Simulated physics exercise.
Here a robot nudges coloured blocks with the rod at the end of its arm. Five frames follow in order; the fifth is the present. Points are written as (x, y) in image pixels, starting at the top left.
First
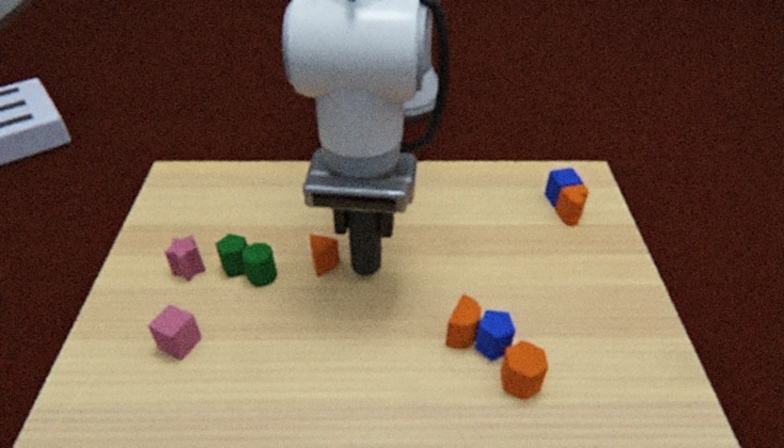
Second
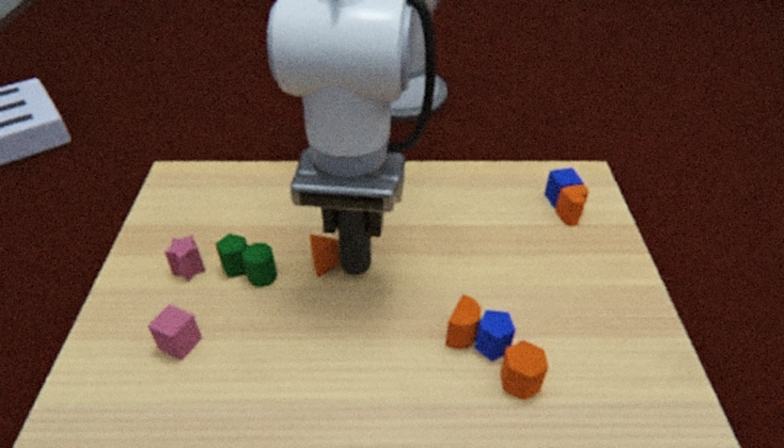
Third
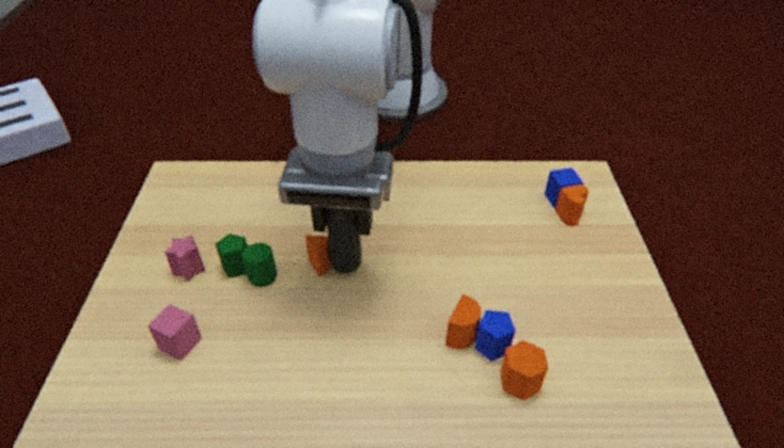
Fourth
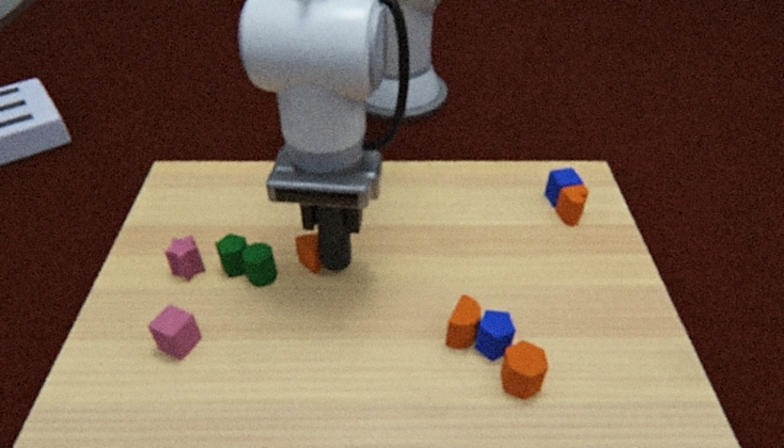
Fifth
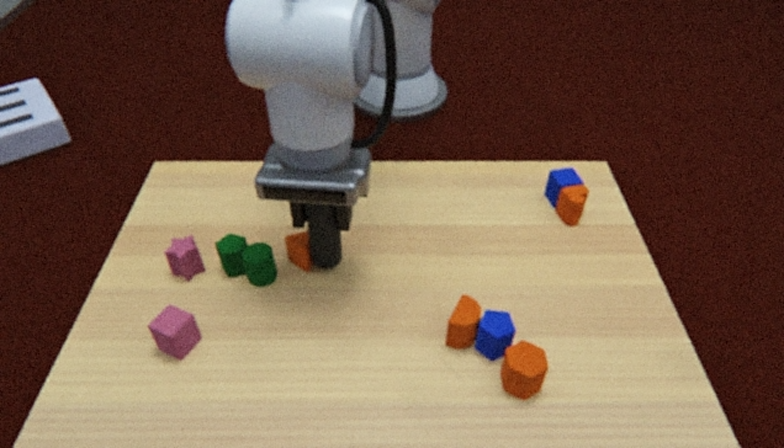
On a light wooden table, a robot arm moved its dark rod left and nudged an orange triangular piece a short way toward two green blocks, while the other coloured blocks stayed still.
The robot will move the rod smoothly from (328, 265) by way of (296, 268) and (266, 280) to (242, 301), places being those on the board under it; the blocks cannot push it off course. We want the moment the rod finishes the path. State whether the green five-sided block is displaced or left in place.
Moved away.
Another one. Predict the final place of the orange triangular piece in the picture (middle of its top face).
The centre of its top face lies at (260, 233).
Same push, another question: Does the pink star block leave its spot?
No, it doesn't check out.
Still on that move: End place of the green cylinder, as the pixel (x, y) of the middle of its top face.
I'd say the green cylinder ends with its top centre at (204, 272).
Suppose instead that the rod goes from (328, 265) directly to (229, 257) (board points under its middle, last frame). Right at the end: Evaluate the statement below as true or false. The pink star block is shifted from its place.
True.
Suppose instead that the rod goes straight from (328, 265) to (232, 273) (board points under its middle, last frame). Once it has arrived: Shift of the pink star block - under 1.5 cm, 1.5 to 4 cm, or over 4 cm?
It's set to move under 1.5 cm.
What follows on the original path. One third of the way, rod at (294, 261); orange triangular piece at (270, 235).
Two thirds of the way, rod at (264, 274); green five-sided block at (221, 243), turned 45° clockwise; green cylinder at (228, 263); orange triangular piece at (260, 233), turned 25° clockwise.
At the end, rod at (240, 294); pink four-sided block unmoved; pink star block unmoved; green five-sided block at (220, 243), turned 50° clockwise; green cylinder at (204, 272); orange triangular piece at (260, 233), turned 25° clockwise.
